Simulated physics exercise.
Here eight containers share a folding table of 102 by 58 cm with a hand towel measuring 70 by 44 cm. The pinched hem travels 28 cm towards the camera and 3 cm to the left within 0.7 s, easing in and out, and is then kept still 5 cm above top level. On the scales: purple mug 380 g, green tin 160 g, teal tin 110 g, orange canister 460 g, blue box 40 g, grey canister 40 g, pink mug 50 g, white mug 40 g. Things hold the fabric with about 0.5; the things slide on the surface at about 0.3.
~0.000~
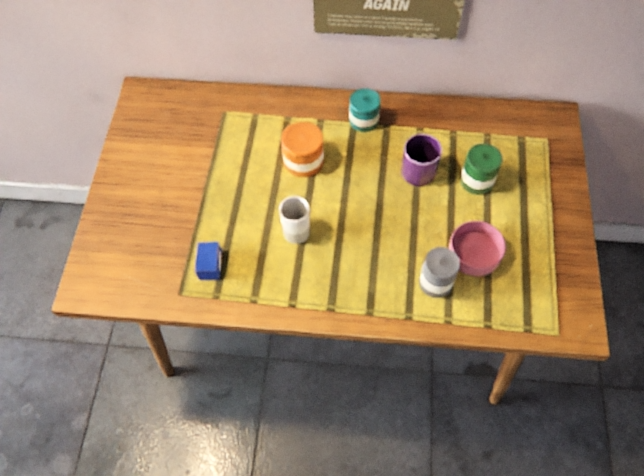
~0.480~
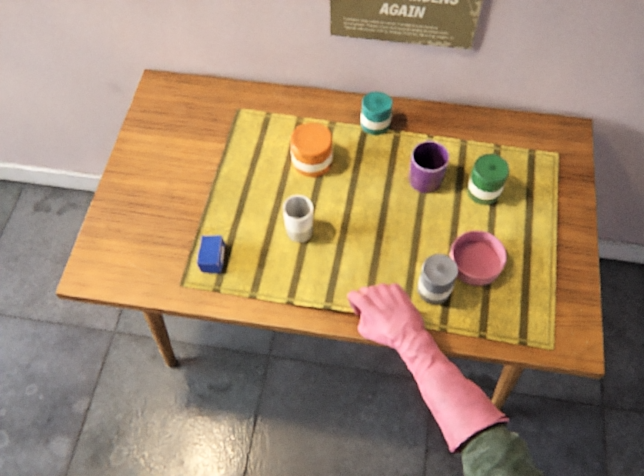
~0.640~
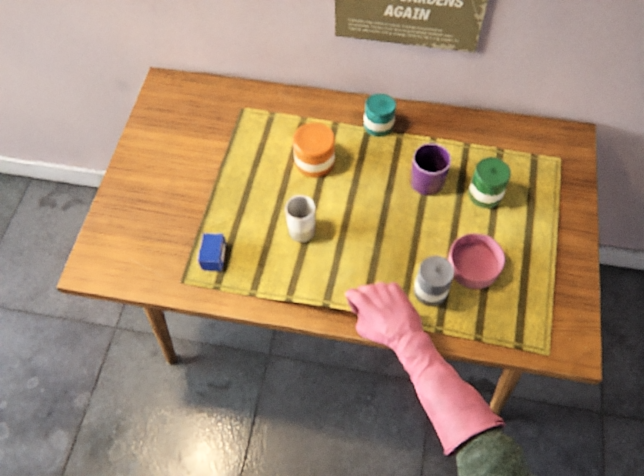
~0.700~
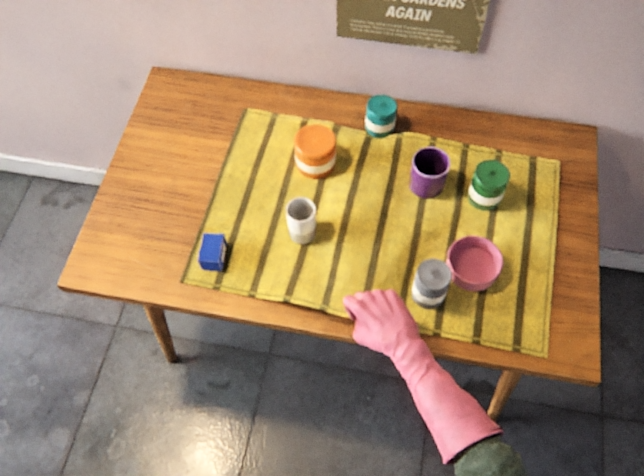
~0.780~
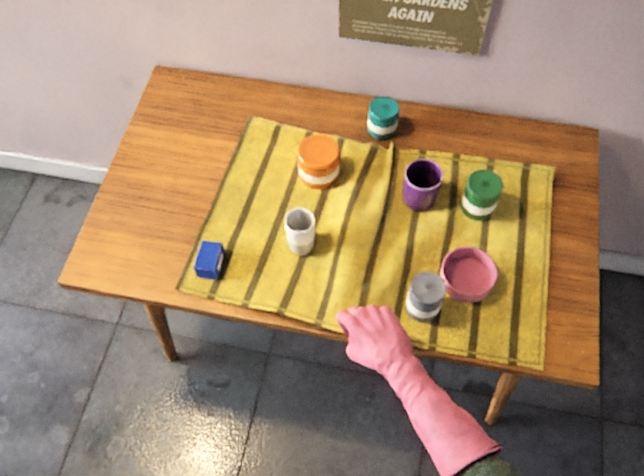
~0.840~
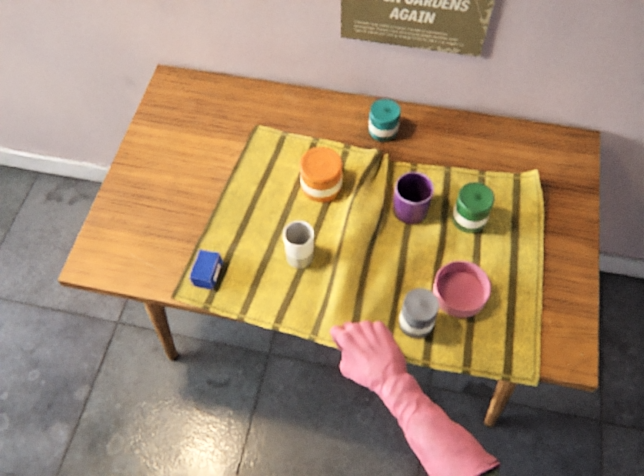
A pink-gloved hand pinches the striped yellow towel's near edge and drags it toward the viewer.
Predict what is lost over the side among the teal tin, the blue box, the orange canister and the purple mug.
The teal tin keeps to the top, the blue box drops off, the orange canister stays on, the purple mug keeps to the top.
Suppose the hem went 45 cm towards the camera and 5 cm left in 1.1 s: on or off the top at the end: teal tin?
In that case: Teal tin stays on.
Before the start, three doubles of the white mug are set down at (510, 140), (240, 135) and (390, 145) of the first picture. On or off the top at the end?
In that order: Stays up, stays up, stays up.
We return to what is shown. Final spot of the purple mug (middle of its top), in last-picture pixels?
Around (362, 306).
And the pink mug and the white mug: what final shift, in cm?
About: Pink mug over the edge, white mug off the top.
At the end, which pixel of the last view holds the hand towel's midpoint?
Around (324, 338).
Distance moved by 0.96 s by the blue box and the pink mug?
About: Blue box 10 cm, pink mug 15 cm.
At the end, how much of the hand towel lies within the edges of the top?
Some 40 per cent of it.
At 1.0 s, 80 % of the hand towel is still over the top; purple mug 15 cm off its start, orange canister 13 cm off its start, blue box 10 cm off its start.
At 1.1 s, 65 % of the hand towel is still over the top; purple mug 23 cm off its start, orange canister 20 cm off its start, blue box 16 cm off its start.
At 1.2 s, 50 % of the hand towel is still over the top; purple mug 30 cm off its start at (367, 284), orange canister 26 cm off its start at (317, 252), blue box over the edge.
At 1.3 s, 45 % of the hand towel is still over the top; purple mug 34 cm off its start, blue box over the edge, orange canister 29 cm off its start.
At 2.9 s, 40 % of the hand towel is still over the top; blue box over the edge, purple mug 34 cm off its start at (362, 306), orange canister 29 cm off its start at (305, 267), teal tin 0 cm off its start at (385, 110).
